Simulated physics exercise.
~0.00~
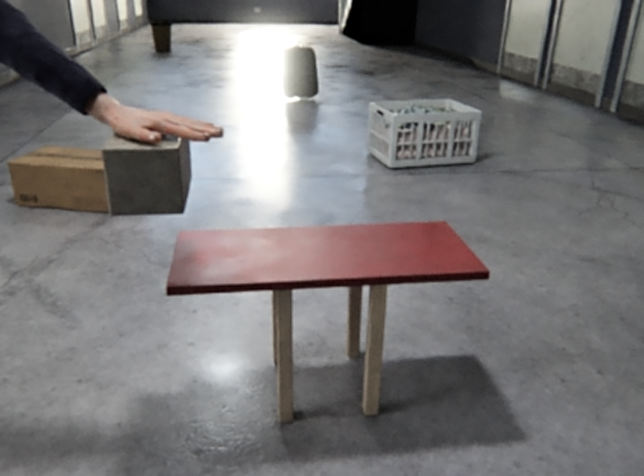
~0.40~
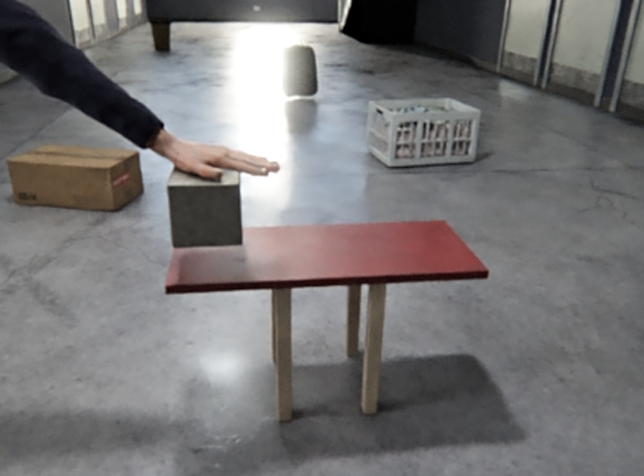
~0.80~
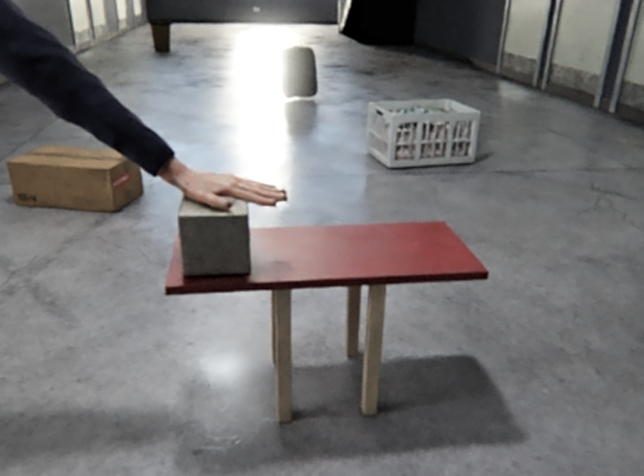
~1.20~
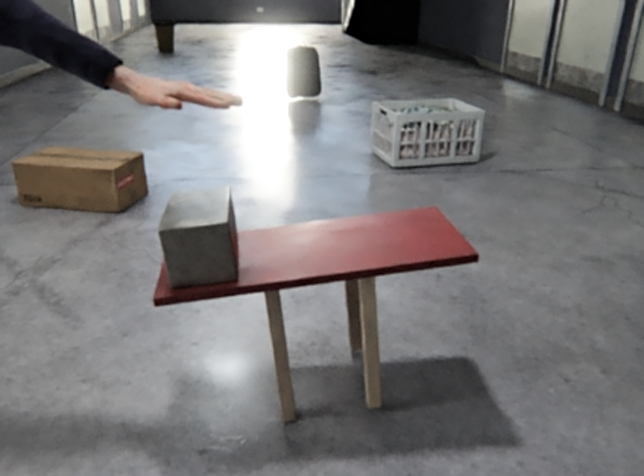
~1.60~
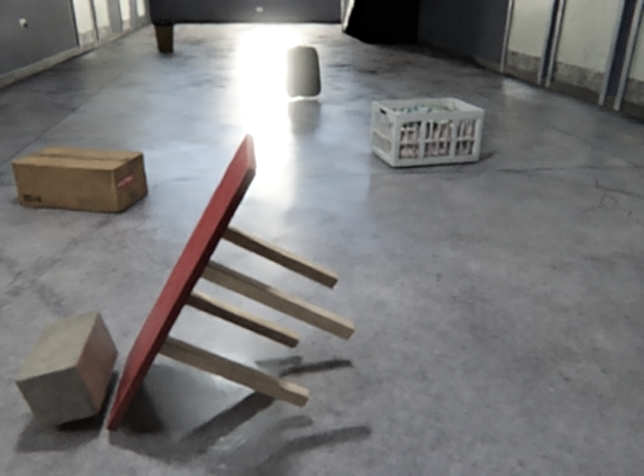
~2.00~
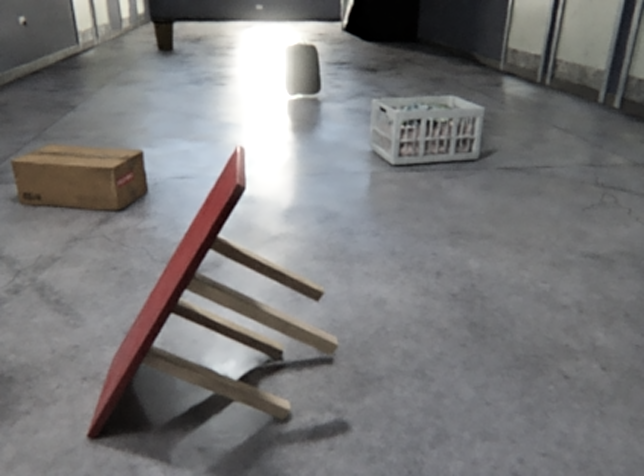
A hand carried a gray block over to a small red table, set it down near the left end and let go. The table tipped over to the left, the block slid off onto the floor, and the table ended up on its side.
